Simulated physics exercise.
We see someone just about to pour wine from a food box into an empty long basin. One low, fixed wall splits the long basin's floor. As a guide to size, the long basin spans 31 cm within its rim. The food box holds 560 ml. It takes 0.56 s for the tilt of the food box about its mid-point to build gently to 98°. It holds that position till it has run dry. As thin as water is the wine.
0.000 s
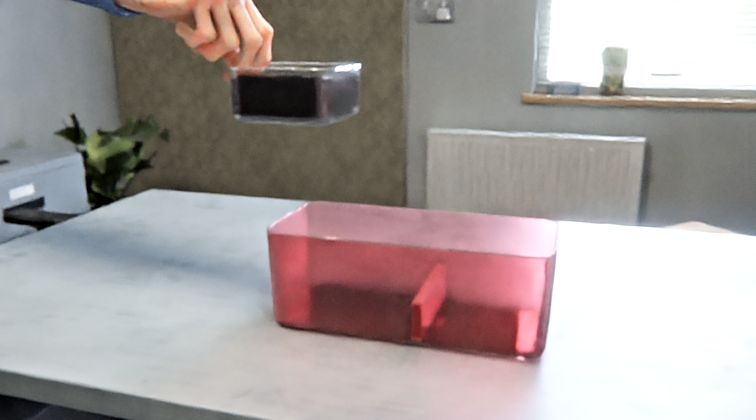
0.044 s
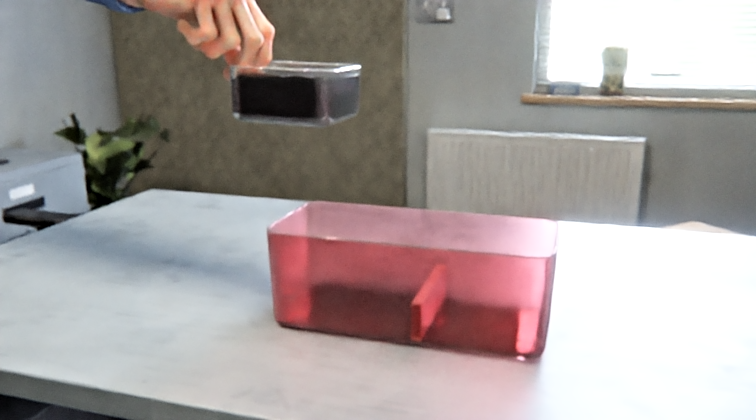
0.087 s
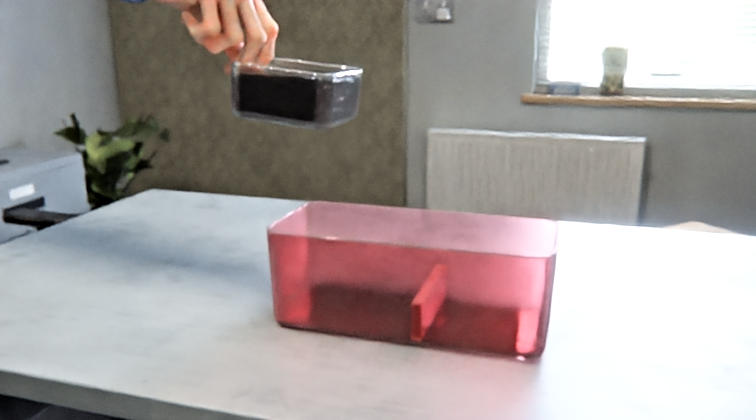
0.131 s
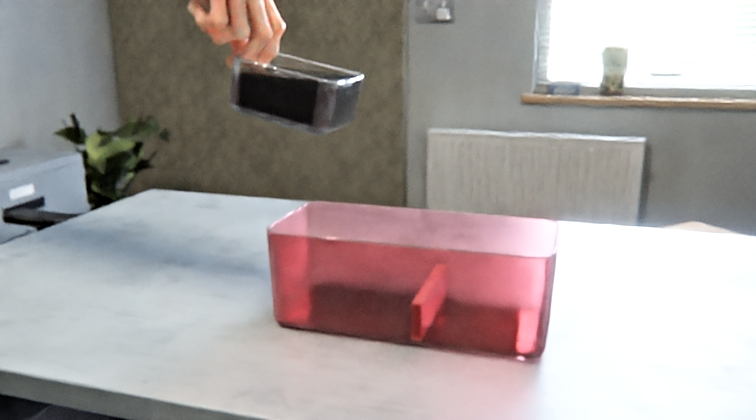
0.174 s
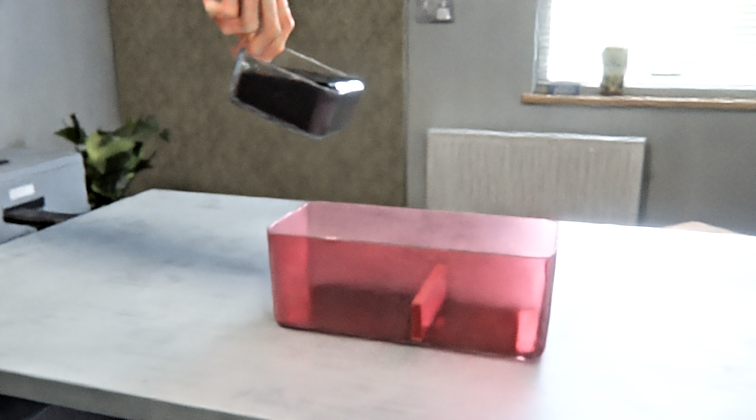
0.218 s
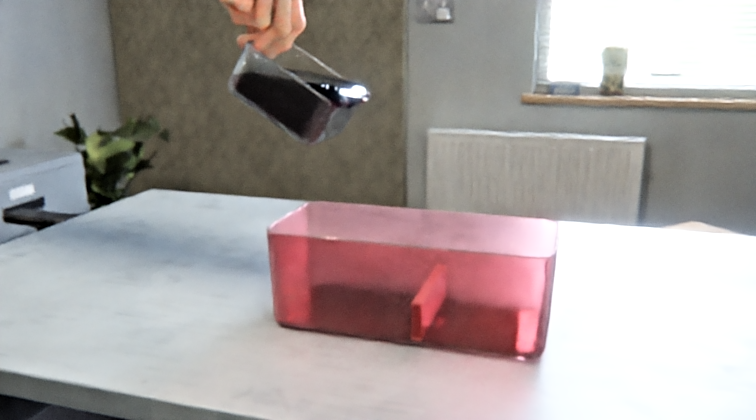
In a grey-walled room with a radiator, a bright window and a leafy plant at the left, a still camera looks slightly down on a pale table. A long, see-through red basin with a low upright divider stands on it, while a hand above its left side holds a small clear box of dark wine. The hand moves slightly right, gradually tilting the box down to the right as the wine shifts toward that end.
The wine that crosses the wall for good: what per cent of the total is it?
It is about 8 per cent of the total.
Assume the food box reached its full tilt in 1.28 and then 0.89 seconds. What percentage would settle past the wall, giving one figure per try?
The first try gives 10 percent and the second 10 percent.
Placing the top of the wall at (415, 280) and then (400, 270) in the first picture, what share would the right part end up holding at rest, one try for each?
Some 30 in a hundred, then some 50 in a hundred.
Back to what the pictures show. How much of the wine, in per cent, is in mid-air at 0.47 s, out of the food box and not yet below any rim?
Near 52 per cent of it all.
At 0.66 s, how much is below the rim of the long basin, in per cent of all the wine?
That comes to about 84 percent.
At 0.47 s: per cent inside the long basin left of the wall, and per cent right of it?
Left roughly 30, right roughly 0.
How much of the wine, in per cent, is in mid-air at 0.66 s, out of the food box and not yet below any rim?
7 per cent or so.
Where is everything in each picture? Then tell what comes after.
In the first frame, it leans 0°; its right rim is at (346, 69); the wine meets the walls at (253, 74) and (347, 76); the long basin's rim runs from (288, 217) to (557, 240); the wall's top is at (430, 284).
In the second frame, it leans 2°; its right rim is at (347, 70); the wine meets the walls at (253, 74) and (348, 76).
In the third frame, it leans 6°; its right rim is at (348, 74); the wine meets the walls at (254, 72) and (348, 78).
In the fourth frame, it leans 13°; its right rim is at (350, 81); the wine meets the walls at (255, 71) and (351, 80).
In the fifth frame, it leans 22°; its right rim is at (351, 91); the wine meets the walls at (255, 71) and (354, 84); 1 per cent is over the edge.
In the sixth frame, it leans 32°; its right rim is at (351, 102); the wine meets the walls at (254, 71) and (350, 91); 7 per cent is over the edge.
Then, 0.47 s in, the tilt is 92° and 18 per cent is still to pour, 29 is left of the wall and 0 right of it.
Then, 0.66 s in, the tilt is 98° and 5 per cent is still to pour, 84 is left of the wall and 1 right of it.
Then, 0.85 s in, the tilt is 98° and 1 per cent is still to pour, 83 is left of the wall and 7 right of it.
Then, 1.06 s in, the tilt is 98° and 0 per cent is still to pour, 85 is left of the wall and 8 right of it.
Finally, 85 per cent lies left of the wall, 8 right of it and 7 outside.
